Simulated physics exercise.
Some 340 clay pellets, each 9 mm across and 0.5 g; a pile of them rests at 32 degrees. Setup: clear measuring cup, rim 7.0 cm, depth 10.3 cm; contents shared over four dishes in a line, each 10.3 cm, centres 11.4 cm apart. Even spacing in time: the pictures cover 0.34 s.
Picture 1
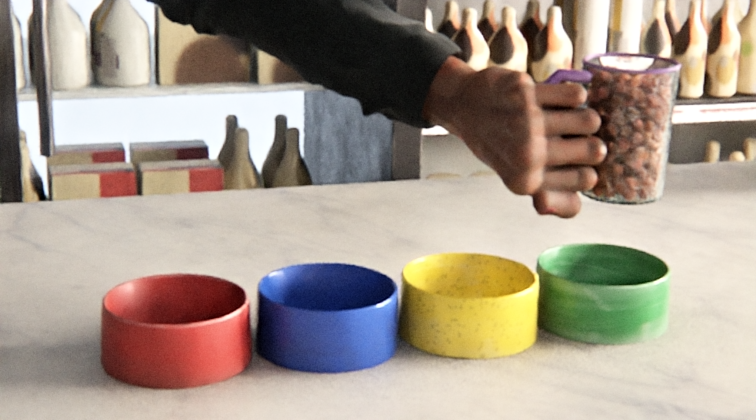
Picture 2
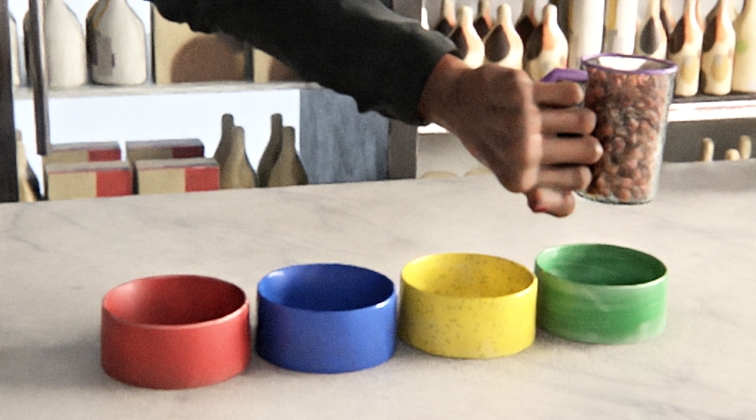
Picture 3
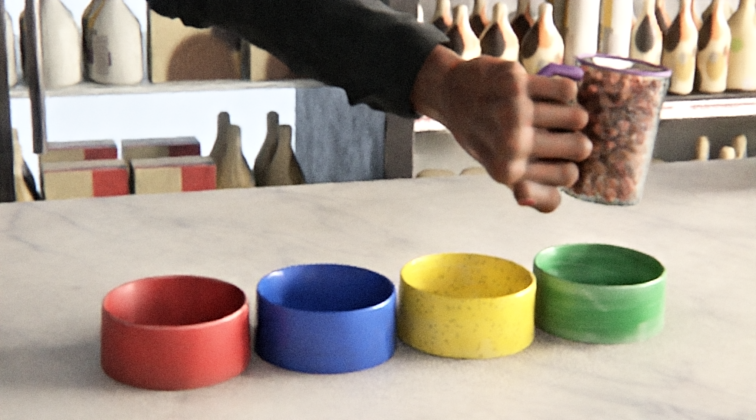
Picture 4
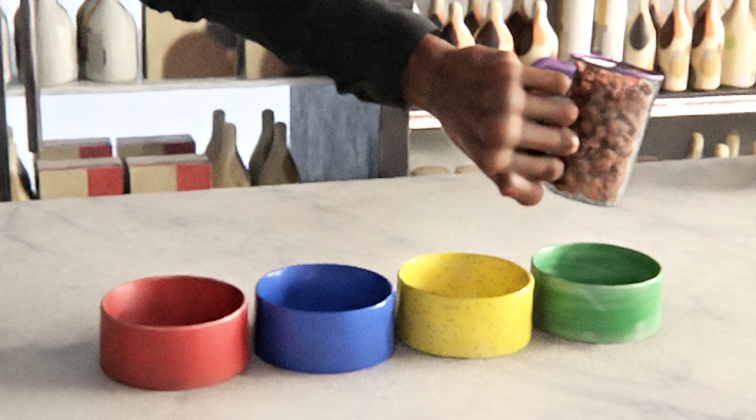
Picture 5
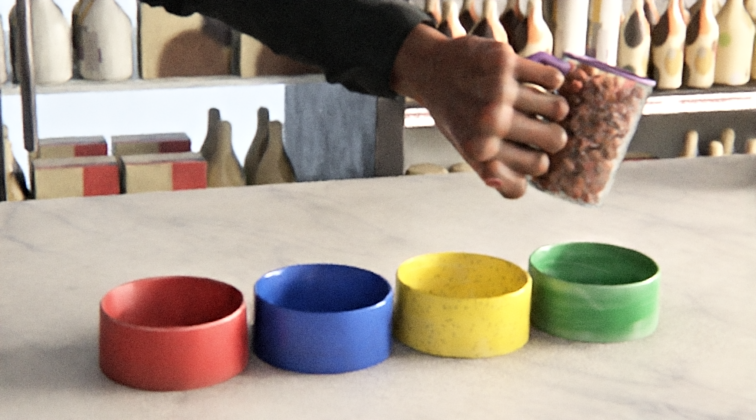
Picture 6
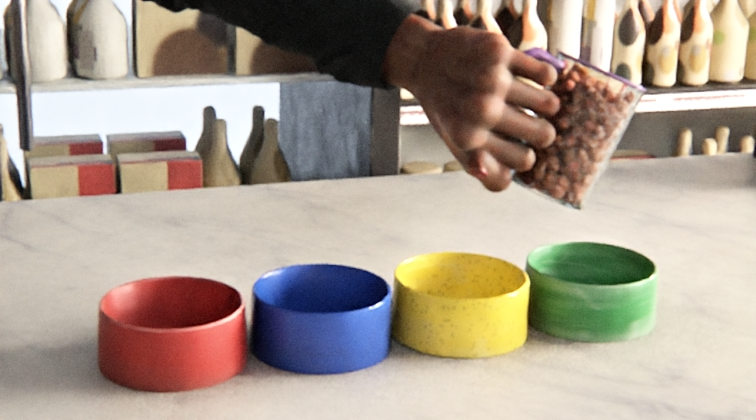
Above four coloured dishes on a counter, a hand gradually tilts a clear cup of pellets.
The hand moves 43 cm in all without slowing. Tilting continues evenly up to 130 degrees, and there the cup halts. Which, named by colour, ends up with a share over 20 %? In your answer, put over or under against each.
Red - under; blue - under; green - under; yellow - over; counter - under.
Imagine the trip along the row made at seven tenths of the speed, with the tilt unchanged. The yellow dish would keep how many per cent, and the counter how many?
The shares would then be yellow 50 and counter 20.
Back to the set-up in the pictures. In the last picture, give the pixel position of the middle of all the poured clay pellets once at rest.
Approximately (452, 303) in the last view.
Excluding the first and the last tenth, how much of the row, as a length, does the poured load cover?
The stretch is around 7 cm long.
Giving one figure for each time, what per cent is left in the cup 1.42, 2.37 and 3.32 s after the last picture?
Roughly 5, then 0, then 0.
Then, 1.42 s after the last picture, tilt 130 degrees; cup holds 5 %, yellow 90 %.
Then, 2.37 s after the last picture, tilt 130 degrees; cup holds 0 %, yellow 95 %.
Then, 3.32 s after the last picture, tilt 130 degrees; cup holds 0 %, yellow 95 %.
In the end, red 0 %, blue 0 %, green 0 %, yellow 95 %, counter 5 %.
